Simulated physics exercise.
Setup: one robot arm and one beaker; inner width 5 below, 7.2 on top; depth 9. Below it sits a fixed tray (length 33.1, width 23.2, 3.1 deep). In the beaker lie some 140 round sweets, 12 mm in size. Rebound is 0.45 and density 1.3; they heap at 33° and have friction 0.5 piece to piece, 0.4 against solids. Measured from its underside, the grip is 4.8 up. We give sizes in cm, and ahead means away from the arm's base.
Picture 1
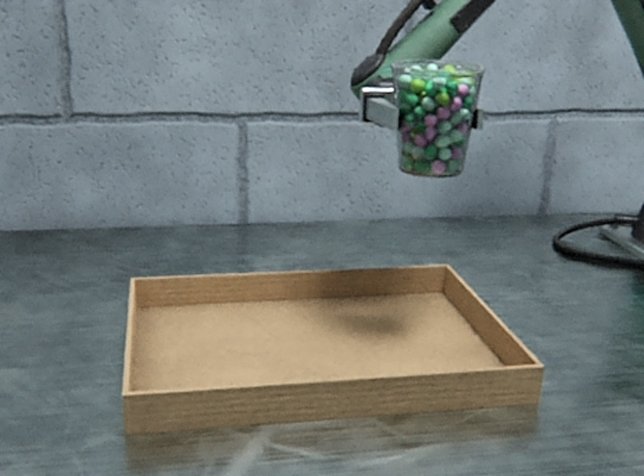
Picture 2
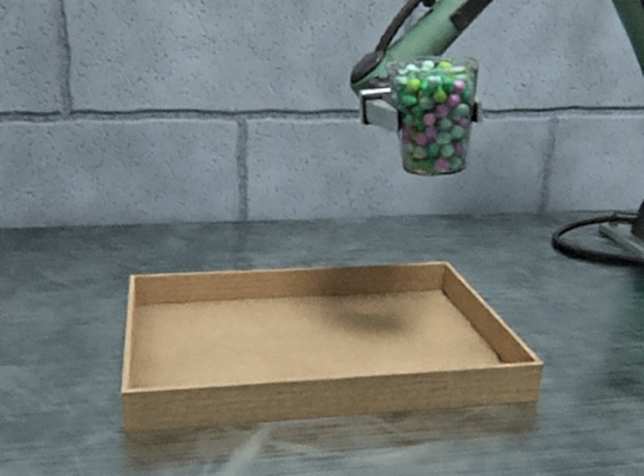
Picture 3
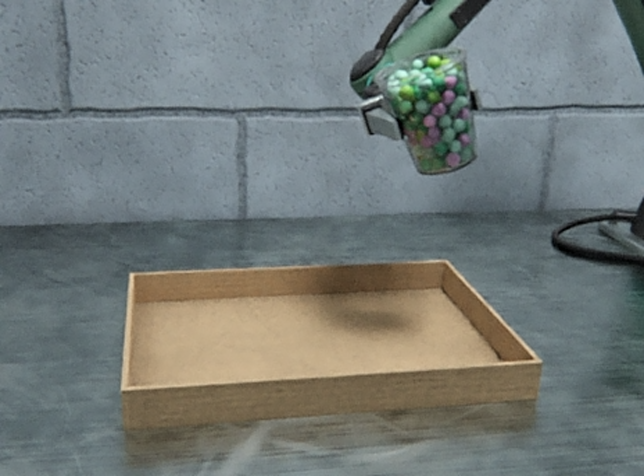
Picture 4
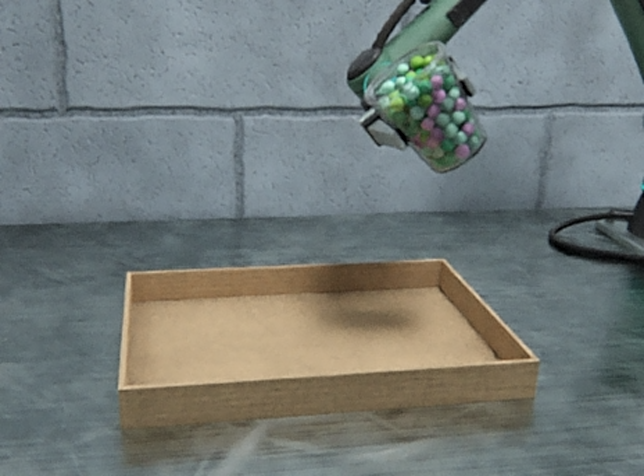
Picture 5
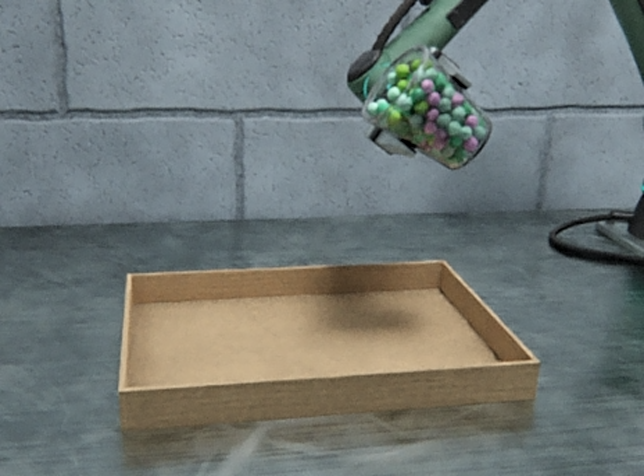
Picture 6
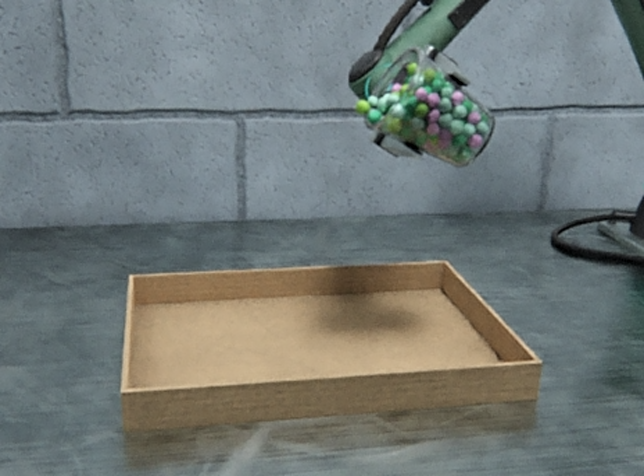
A green robot arm steadily tilts a clear beaker of colourful round sweets to the left.
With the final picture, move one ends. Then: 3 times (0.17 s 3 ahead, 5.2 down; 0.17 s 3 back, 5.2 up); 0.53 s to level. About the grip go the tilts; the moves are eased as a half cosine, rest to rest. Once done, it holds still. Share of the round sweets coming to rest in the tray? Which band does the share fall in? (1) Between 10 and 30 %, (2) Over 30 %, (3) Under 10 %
3.
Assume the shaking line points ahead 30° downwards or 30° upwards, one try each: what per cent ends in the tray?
I'd say close to 15 percent for the first and close to 55 percent for the second.
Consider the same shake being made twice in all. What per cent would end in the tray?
Expected share: About 5 %.
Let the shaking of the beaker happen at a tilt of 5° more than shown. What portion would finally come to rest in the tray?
Then something close to 5 in a hundred.
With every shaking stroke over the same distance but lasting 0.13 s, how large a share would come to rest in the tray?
Then about 15 per cent.
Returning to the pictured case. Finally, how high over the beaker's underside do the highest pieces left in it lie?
9.5 cm.
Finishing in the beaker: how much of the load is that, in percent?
My estimate would be some 95 percent.
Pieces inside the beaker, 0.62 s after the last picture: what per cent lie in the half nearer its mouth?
Mouth half share: Roughly 55 %.
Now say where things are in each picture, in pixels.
The first picture shows the beaker middle at (434, 121), level; upper third of the load around (438, 87), from x 405 to 470, top at y 70; 139 in the beaker.
The second picture shows the beaker middle at (434, 118), tilted 6° forward; upper third of the load around (435, 84), from x 400 to 465, top at y 65.
The third picture shows the beaker middle at (434, 116), tilted 20° forward; upper third of the load around (433, 85), from x 395 to 465, top at y 65.
The fourth picture shows the beaker middle at (432, 114), tilted 39° forward; upper third of the load around (424, 85), from x 385 to 475, top at y 60.
The fifth picture shows the beaker middle at (433, 115), tilted 53° forward; upper third of the load around (420, 90), from x 375 to 480, top at y 65.
The sixth picture shows the beaker middle at (435, 115), tilted 59° forward; upper third of the load around (422, 96), from x 365 to 480, top at y 70; 139 in the beaker.
Then, 0.62 s on, tilted 59° forward, highest piece 23 above the table; 136 in the beaker, 3 in the tray.
Then, 1.24 s on, tilted 37° forward, highest piece 25 above the table; 134 in the beaker, 4 in the tray, 1 in flight or on a rim.
Then, 1.75 s on, level, highest piece 27 above the table; 134 in the beaker, 5 in the tray.
Then, 2.80 s on, level, highest piece 27 above the table; 134 in the beaker, 5 in the tray.
In the end, 134 in the beaker, 5 in the tray. That is 4 % in the tray.
